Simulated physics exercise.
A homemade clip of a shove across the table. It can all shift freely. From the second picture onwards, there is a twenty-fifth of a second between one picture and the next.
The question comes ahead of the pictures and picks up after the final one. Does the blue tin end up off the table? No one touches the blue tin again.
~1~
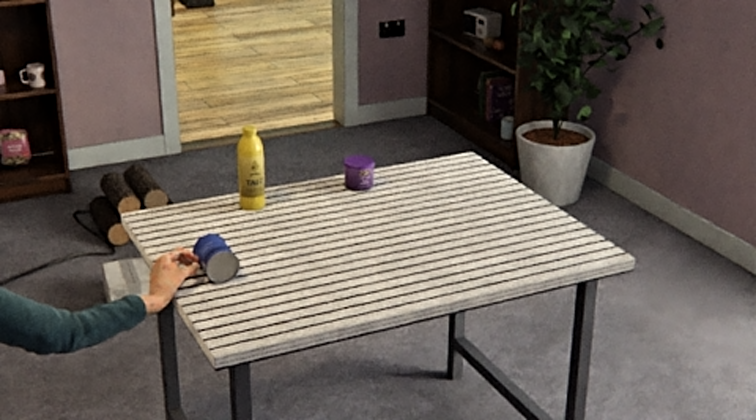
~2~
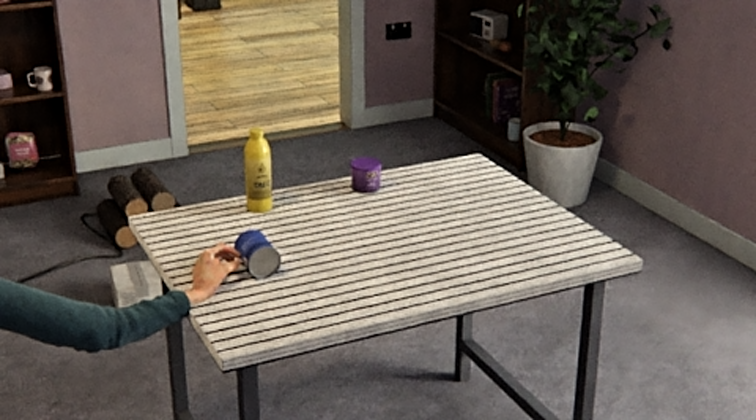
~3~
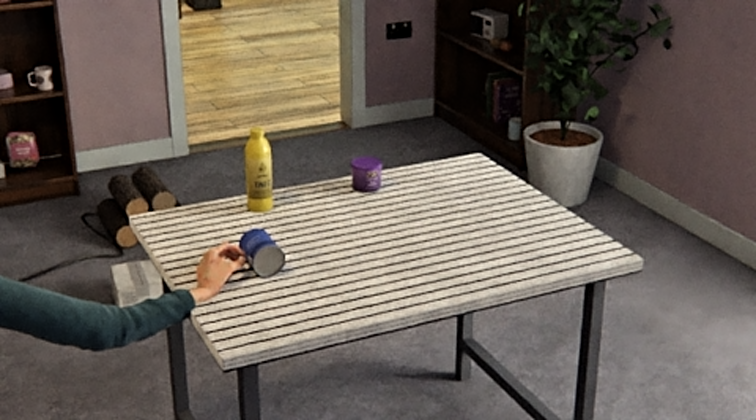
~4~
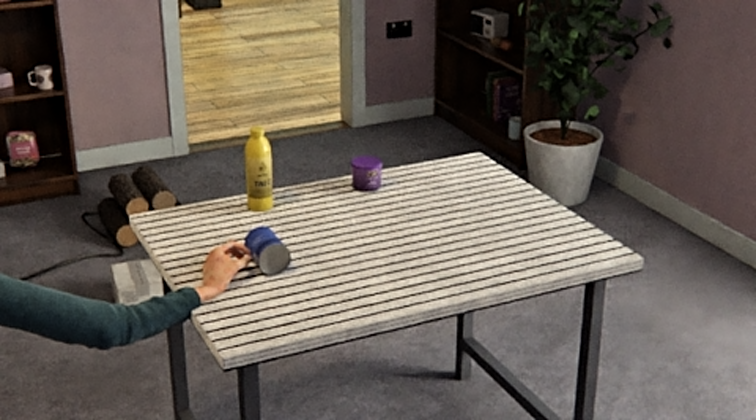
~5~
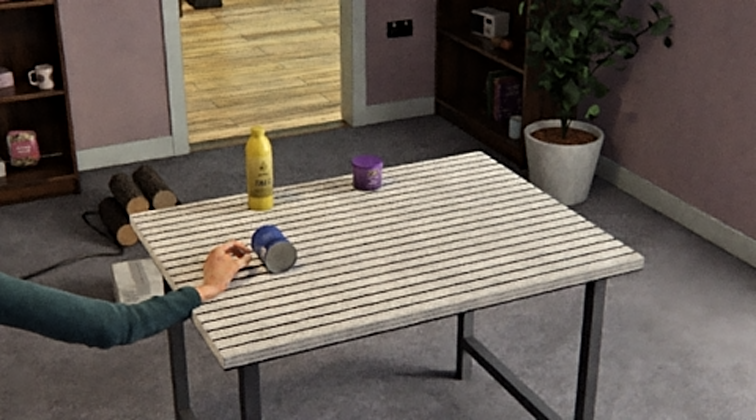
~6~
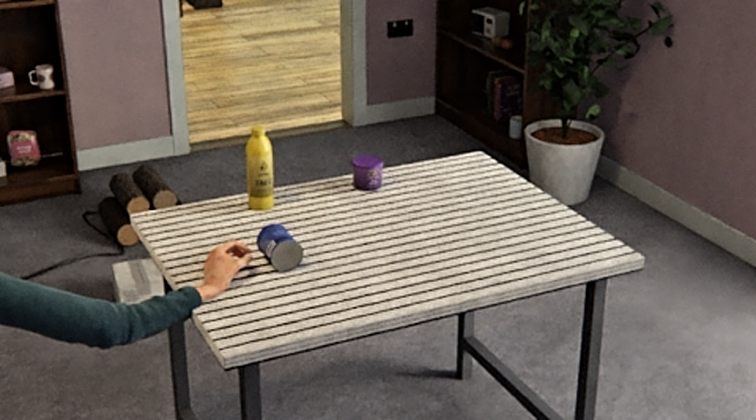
No.
Then, 0.20 s on from there, blue tin shifted about its own width near (306, 242).
Then, 0.40 s on from there, blue tin shifted well along near (329, 238).
Then, 0.70 s on from there, blue tin shifted well along near (354, 232).
Then, 1.10 s on from there, blue tin shifted well along near (376, 228).
In the end, moved from the start, blue tin. At the end, from the last picture's camera, blue tin near (384, 227).
